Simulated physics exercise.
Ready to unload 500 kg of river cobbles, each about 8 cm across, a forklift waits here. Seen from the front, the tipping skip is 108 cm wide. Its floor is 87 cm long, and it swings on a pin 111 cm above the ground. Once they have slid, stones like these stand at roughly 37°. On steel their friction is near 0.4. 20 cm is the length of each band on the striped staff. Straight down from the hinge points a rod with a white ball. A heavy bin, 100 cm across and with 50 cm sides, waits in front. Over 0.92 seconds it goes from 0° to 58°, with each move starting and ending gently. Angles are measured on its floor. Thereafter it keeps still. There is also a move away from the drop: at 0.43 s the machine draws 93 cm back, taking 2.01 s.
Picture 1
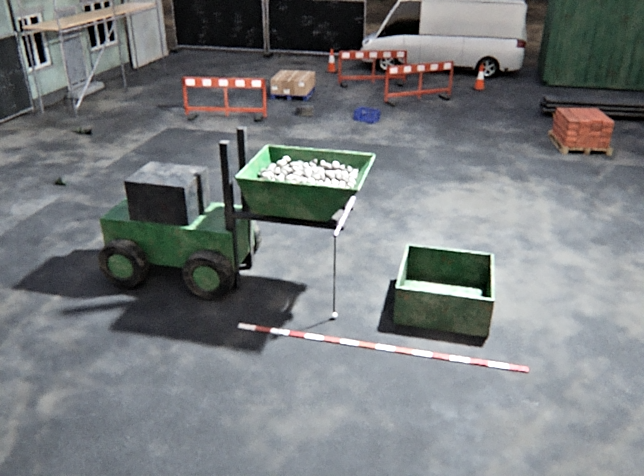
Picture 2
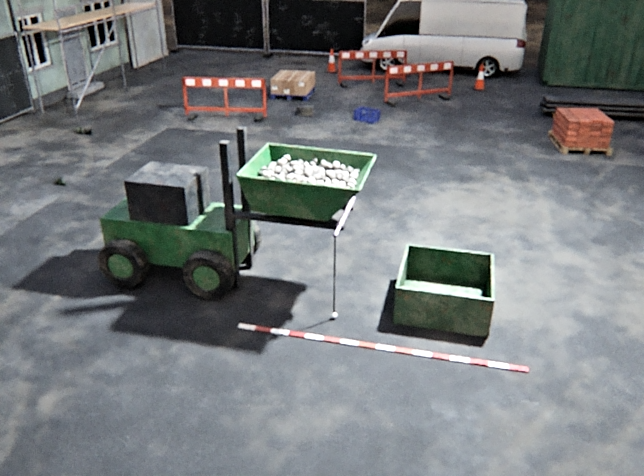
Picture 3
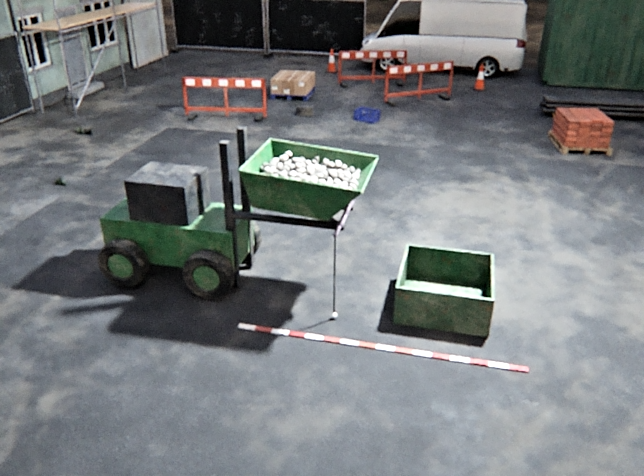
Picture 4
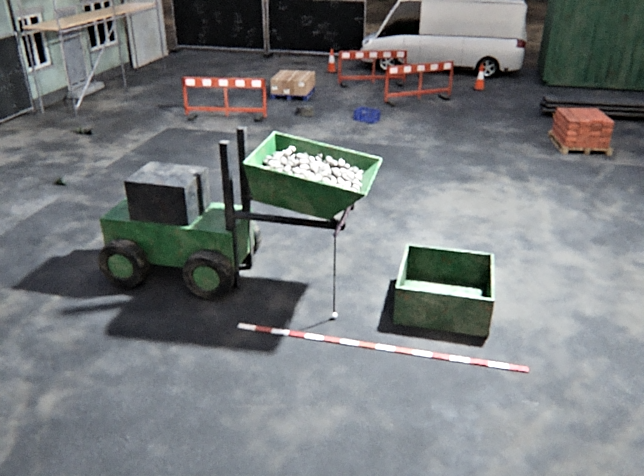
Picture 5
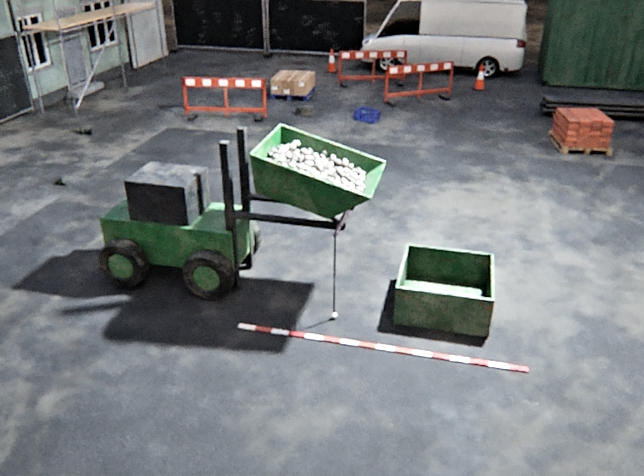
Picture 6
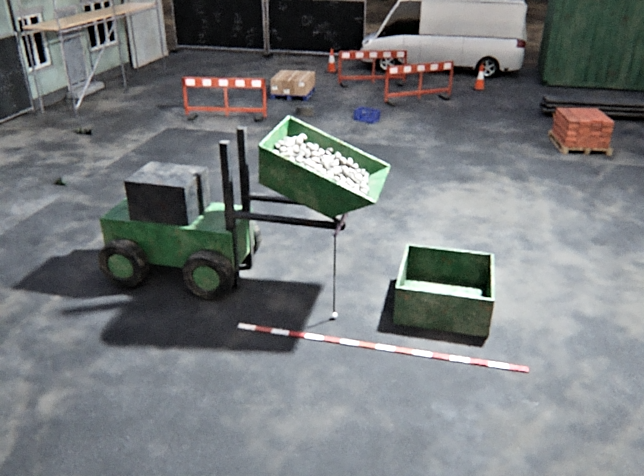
Green forklift standing still in a yard while its raised skip of pale stones tilts gradually rightward, an open green box nearby.
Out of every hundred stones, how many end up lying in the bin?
About 20 in a hundred.
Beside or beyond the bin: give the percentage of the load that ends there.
Some 5 per cent of the load.
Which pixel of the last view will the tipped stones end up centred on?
The middle should be near (386, 295).
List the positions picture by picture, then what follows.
The tipping skip is at 0°, its lip at (358, 190); the top of the load is at (305, 170), in the first picture.
The tipping skip is at 1°, its lip at (359, 191); the top of the load is at (305, 169), in the second picture.
The tipping skip is at 4°, its lip at (362, 192); the top of the load is at (293, 164), in the third picture.
Lip at (366, 195), floor tilted 9°, highest stones at (286, 157), in the fourth picture.
Lip at (370, 198), floor tilted 16°, highest stones at (287, 151), in the fifth picture.
The tipping skip is at 22°, its lip at (375, 203); the top of the load is at (291, 143), in the sixth picture.
A little later the floor is at 49°; 100 % in the tipping skip; the foremost stones are at (375, 201).
Then the floor is at 58°; 94 % in the tipping skip, 6 % short of the bin; the foremost stones are at (402, 225).
Later still the floor is at 58°; 35 % in the tipping skip, 40 % short of the bin, 18 % in the bin, 7 % beside or beyond the bin; the foremost stones are at (505, 338).
In the end the floor is at 58°; 31 % in the tipping skip, 44 % short of the bin, 18 % in the bin, 7 % beside or beyond the bin; the foremost stones are at (505, 338).
